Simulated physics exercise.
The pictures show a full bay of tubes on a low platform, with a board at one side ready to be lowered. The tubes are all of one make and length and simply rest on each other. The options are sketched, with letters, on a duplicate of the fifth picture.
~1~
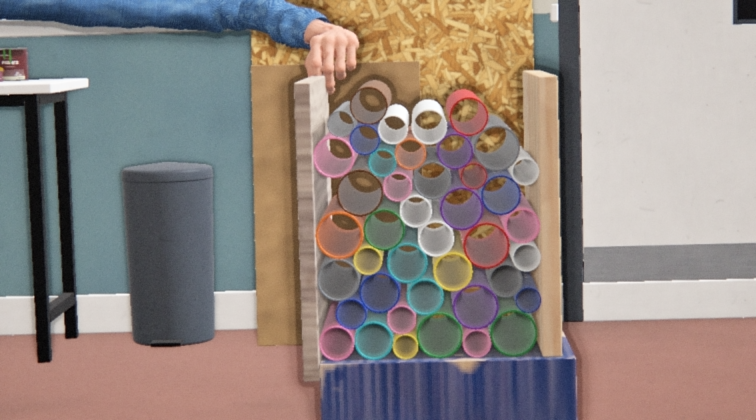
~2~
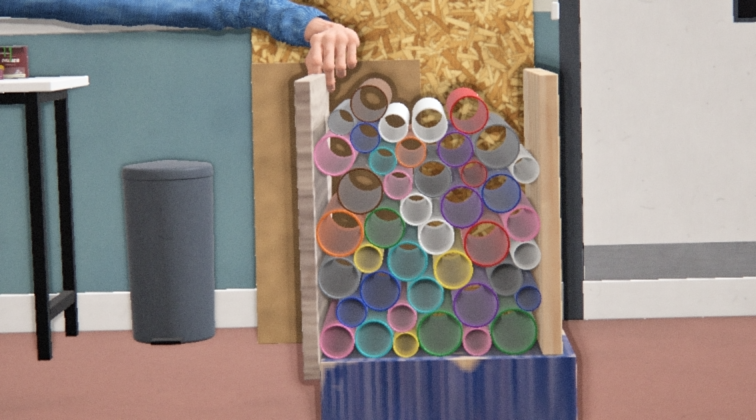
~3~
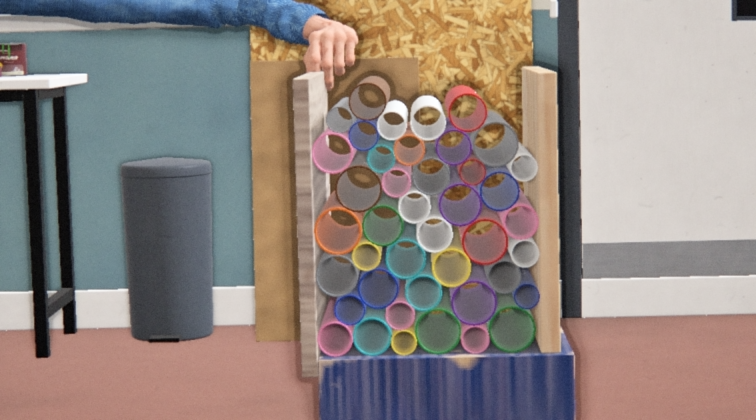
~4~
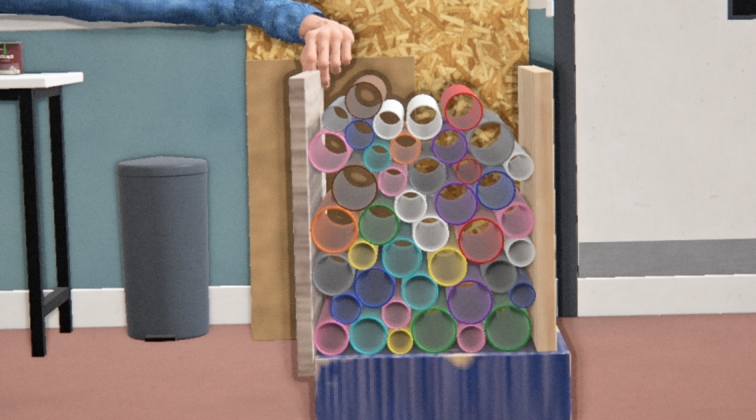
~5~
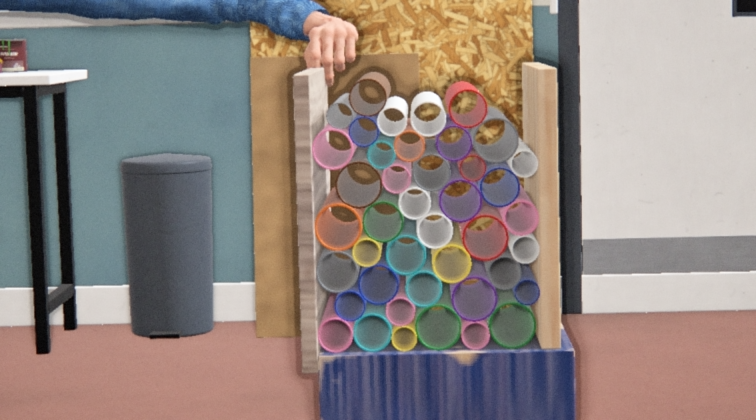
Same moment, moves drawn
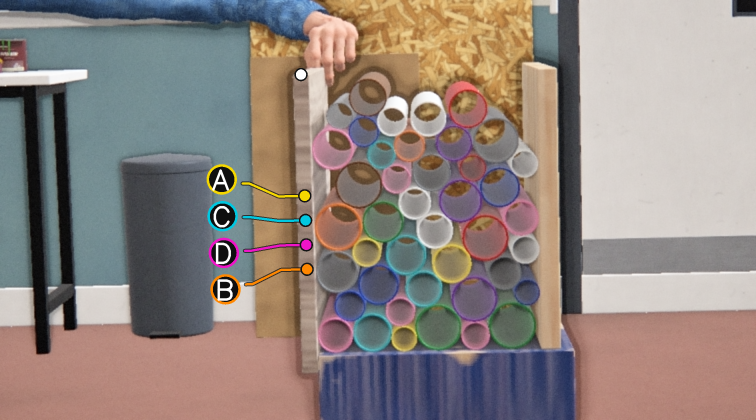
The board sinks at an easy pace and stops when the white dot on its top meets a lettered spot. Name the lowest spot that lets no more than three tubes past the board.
At most to A.
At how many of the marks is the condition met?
One of the four.
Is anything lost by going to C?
Yes, at C.
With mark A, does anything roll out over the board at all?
Yes.
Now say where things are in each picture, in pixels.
A green tube (514, 333); a purple tube (475, 307); a grey tube (505, 280), in the first frame.
A grey tube (506, 279); a green tube (384, 228), in the second frame.
A brown tube (359, 189); a red tube (473, 172), in the third frame.
An orange tube (405, 149); a red tube (464, 112), in the fourth frame.
Side board (315, 208); a pink tube (336, 335); a green tube (512, 326), in the fifth frame.
On the marked copy, A at (305, 196); B at (307, 269); C at (306, 220); D at (306, 245); the white dot at (301, 74).
Following A. Soon after the start, top of the board (311, 128).
Later, top of the board (313, 192).
In the end, top of the board (313, 195), one out over the board.
As for the rest, B more than three out over the board; C four out over the board; D four out over the board.
